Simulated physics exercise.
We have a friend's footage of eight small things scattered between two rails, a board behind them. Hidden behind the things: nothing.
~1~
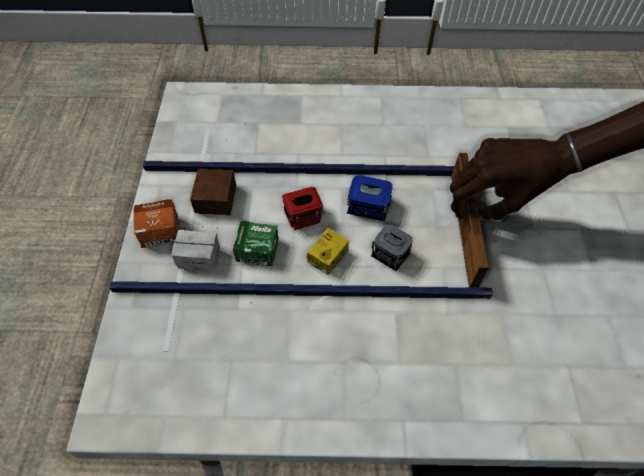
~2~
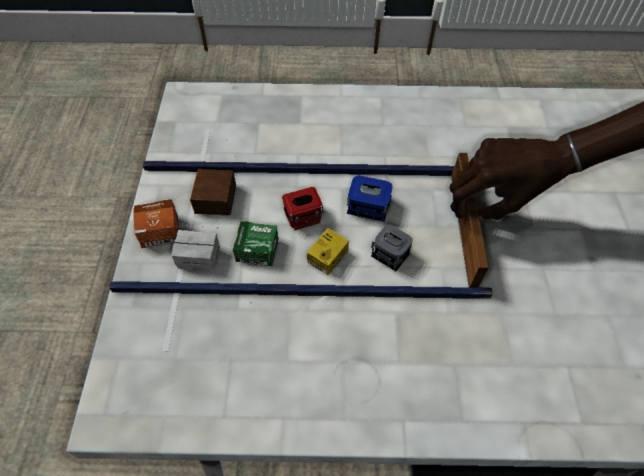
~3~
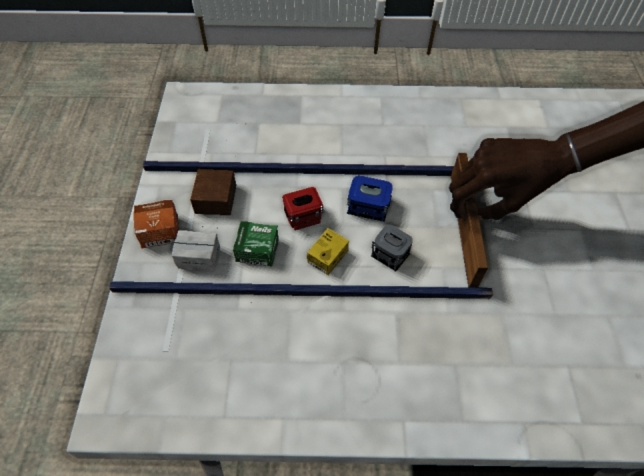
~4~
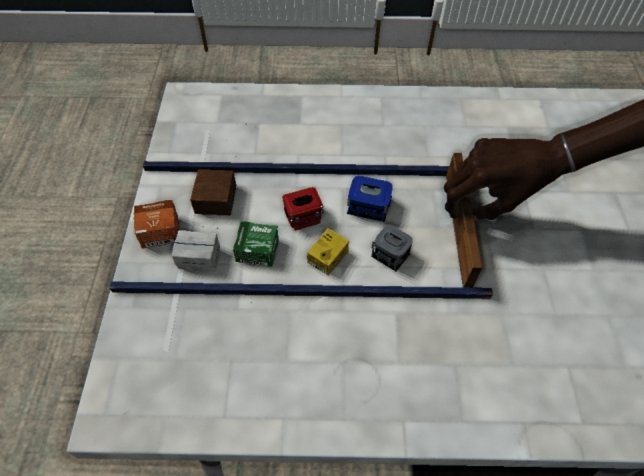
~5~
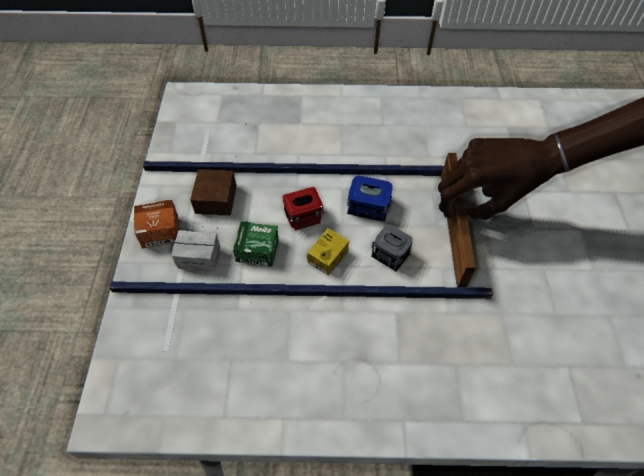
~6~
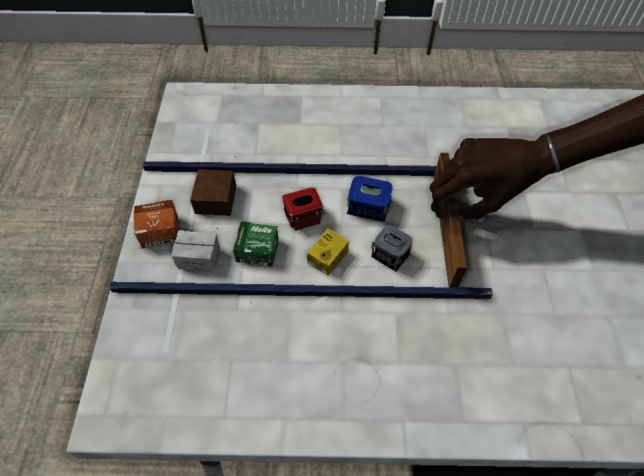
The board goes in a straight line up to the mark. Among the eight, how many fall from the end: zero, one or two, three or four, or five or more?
Falling from the end: Three or four.
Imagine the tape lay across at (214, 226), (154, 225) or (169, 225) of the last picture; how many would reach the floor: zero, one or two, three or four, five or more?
In order of the three spots, it's either one or two, then 5 or more, then at least five.
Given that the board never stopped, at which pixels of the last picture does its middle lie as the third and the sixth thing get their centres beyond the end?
At (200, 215) for the third, at (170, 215) for the sixth.
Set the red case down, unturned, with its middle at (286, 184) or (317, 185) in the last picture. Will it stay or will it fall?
First spot, it is safe; second spot, it is safe.
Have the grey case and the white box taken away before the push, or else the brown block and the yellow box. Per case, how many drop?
First try 2, second try 2.
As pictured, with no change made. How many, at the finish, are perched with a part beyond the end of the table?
That'd be 2.
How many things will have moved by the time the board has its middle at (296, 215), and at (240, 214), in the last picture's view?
The first number is 7, the next one 8.
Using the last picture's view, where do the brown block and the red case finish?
Roughly (136, 182) for the first and roughly (131, 211) for the second.
Early on, none off yet; orange box at rest near (157, 224); white box at rest near (197, 251); brown block at rest near (214, 192).
A while later, none off yet; orange box moving near (151, 221); white box travelled about its own width near (146, 253); brown block travelled about its own width near (181, 188).
Finally, the number that fall off is three or four; lost, green box, white box and orange box.
